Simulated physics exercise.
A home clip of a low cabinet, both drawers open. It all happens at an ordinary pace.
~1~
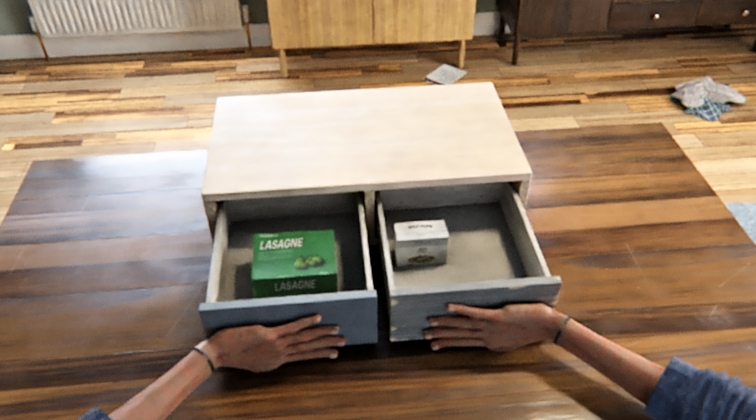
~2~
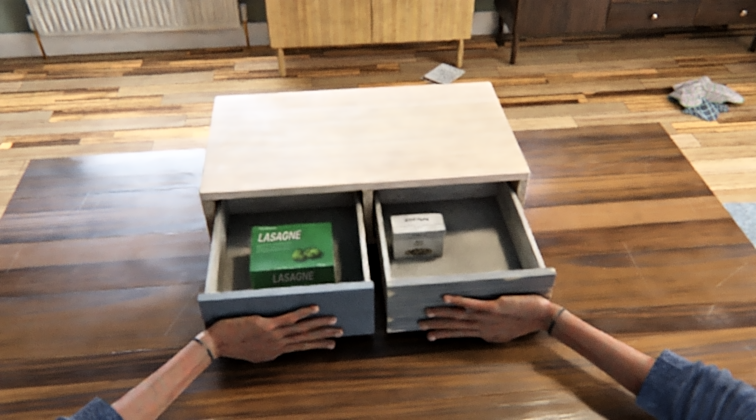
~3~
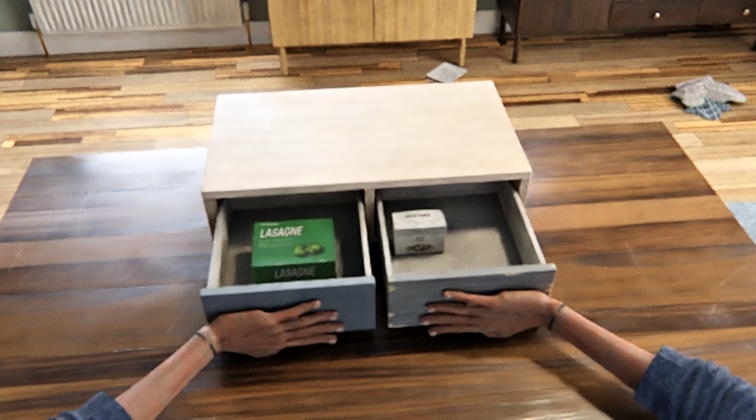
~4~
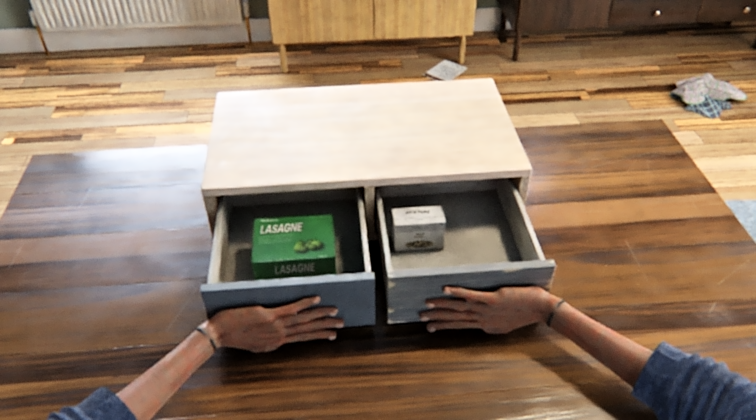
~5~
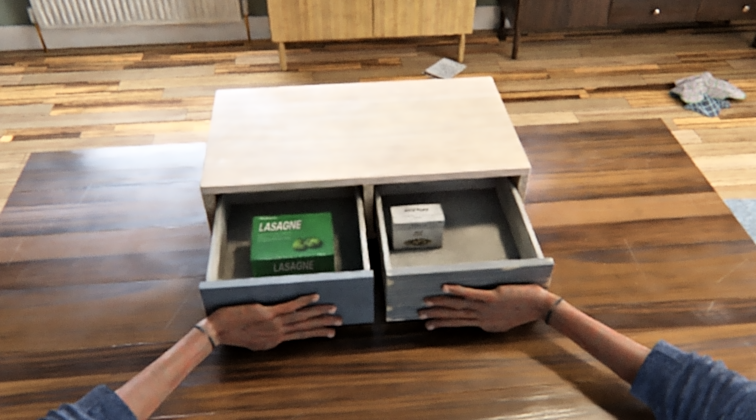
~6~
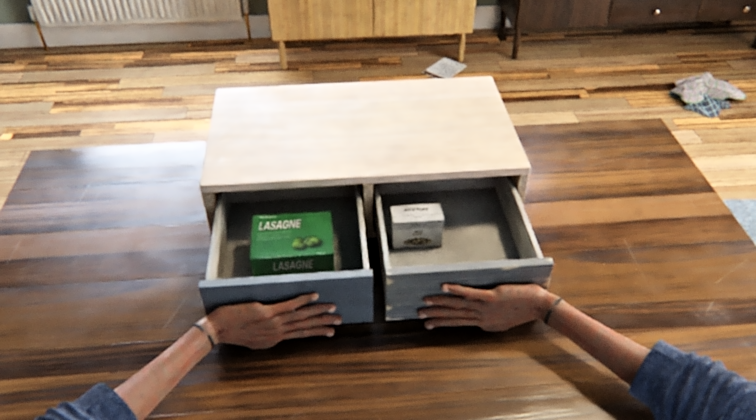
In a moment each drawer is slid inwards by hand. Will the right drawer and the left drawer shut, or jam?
As it turns out, the right drawer shuts flush; the left drawer shuts flush.
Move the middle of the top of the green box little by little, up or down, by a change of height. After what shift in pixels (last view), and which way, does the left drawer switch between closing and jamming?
About 16 pixels up.
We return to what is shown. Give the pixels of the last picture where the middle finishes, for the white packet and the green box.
About (402, 152), and the other about (294, 169).
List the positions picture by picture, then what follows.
The first picture shows right drawer (456, 247) wide open; left drawer (292, 259) wide open; green box (296, 266).
The second picture shows left drawer (290, 251) wide open; white packet (417, 236).
The third picture shows right drawer (453, 235) wide open; chest (363, 161).
The fourth picture shows left drawer (292, 243) wide open; green box (295, 250).
The fifth picture shows right drawer (452, 230) wide open; white packet (417, 227).
The sixth picture shows right drawer (451, 229) wide open; left drawer (290, 239) wide open; chest (362, 156).
Then, 0.44 s after the last picture, right drawer about half in; left drawer starting in.
Then, 0.74 s after the last picture, right drawer nearly in; left drawer about half in.
At rest, the right drawer goes all the way in; the left drawer goes all the way in.
